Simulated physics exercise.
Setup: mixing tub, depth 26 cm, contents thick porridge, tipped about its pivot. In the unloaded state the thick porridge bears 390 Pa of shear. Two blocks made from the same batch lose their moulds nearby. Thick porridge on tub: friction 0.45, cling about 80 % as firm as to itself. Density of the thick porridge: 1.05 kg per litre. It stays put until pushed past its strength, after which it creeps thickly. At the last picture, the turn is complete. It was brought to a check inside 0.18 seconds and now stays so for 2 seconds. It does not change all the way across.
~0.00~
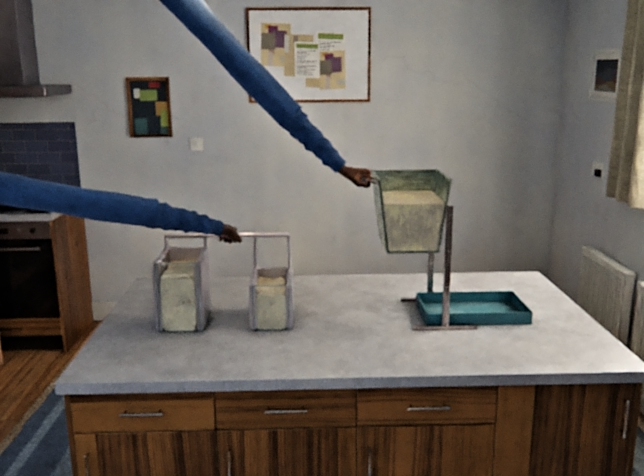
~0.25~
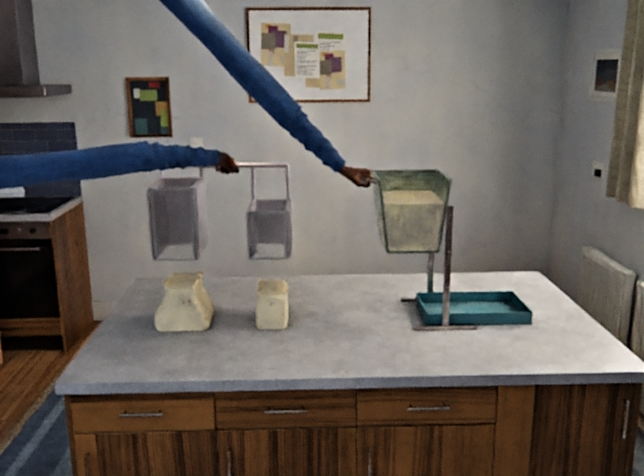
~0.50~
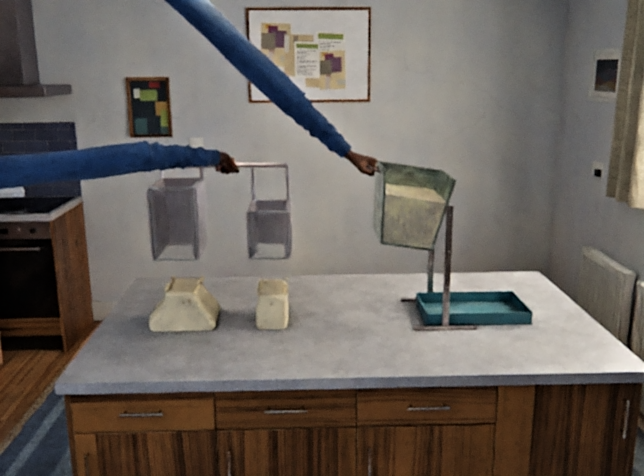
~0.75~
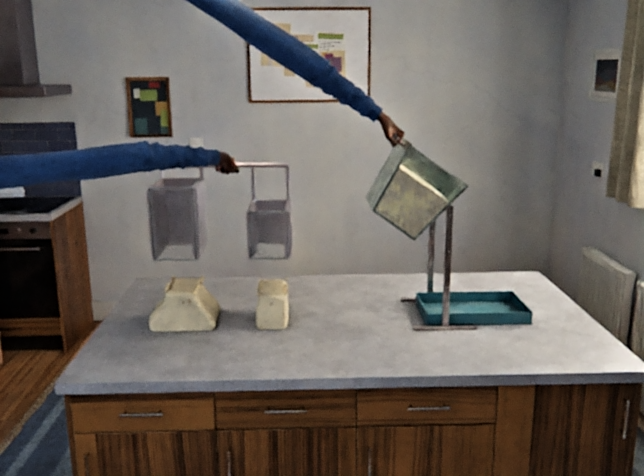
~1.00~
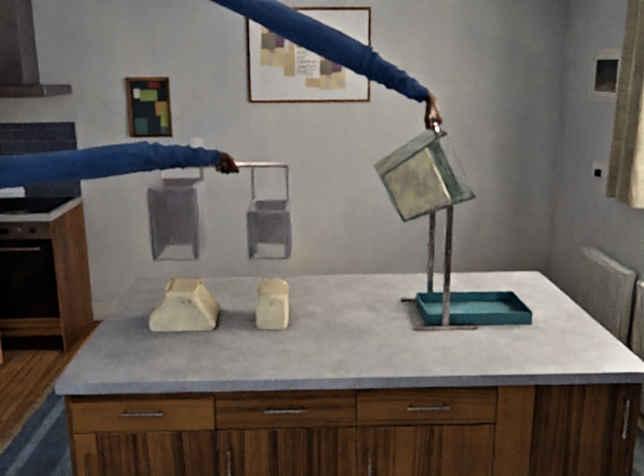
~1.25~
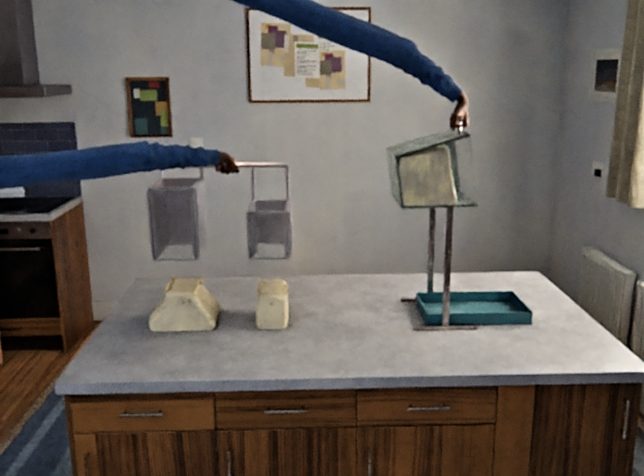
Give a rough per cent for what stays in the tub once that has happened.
Roughly 100 per cent stays in the tub.
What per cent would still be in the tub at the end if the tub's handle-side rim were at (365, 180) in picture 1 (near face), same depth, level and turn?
Near 65 per cent.
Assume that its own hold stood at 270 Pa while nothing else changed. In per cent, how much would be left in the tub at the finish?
In that case close to 75 in a hundred.
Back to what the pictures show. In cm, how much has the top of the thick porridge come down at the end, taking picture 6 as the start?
4 cm or so.
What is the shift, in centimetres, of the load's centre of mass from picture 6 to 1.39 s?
Something like 2 cm, I'd say.
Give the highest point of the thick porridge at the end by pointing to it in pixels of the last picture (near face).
I'd say it peaks at roughly (415, 161) in the last picture.
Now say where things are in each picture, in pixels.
The first picture shows handle-side rim at (381, 181), tilt 0 degrees; top of the thick porridge at (386, 203); blocks stand 22 cm, 14 cm (left to right).
The second picture shows handle-side rim at (381, 181), tilt 0 degrees; top of the thick porridge at (386, 203); blocks stand 17 cm, 14 cm (left to right).
The third picture shows handle-side rim at (386, 170), tilt 9 degrees; top of the thick porridge at (390, 195); blocks stand 15 cm, 14 cm (left to right).
The fourth picture shows handle-side rim at (412, 145), tilt 36 degrees; top of the thick porridge at (403, 169); blocks stand 15 cm, 14 cm (left to right).
The fifth picture shows handle-side rim at (447, 134), tilt 64 degrees; top of the thick porridge at (426, 151); blocks stand 15 cm, 14 cm (left to right).
The sixth picture shows handle-side rim at (470, 137), tilt 82 degrees; top of the thick porridge at (448, 149); blocks stand 15 cm, 14 cm (left to right).
After 1.39 s, the tub is at 82 degrees and holds 100 %.
After 1.56 s, the tub is at 82 degrees and holds 100 %.
After 1.73 s, the tub is at 82 degrees and holds 100 %.
After 1.90 s, the tub is at 82 degrees and holds 100 %.
After 3.25 s, at the end, the tub is at 82 degrees and holds 100 %.
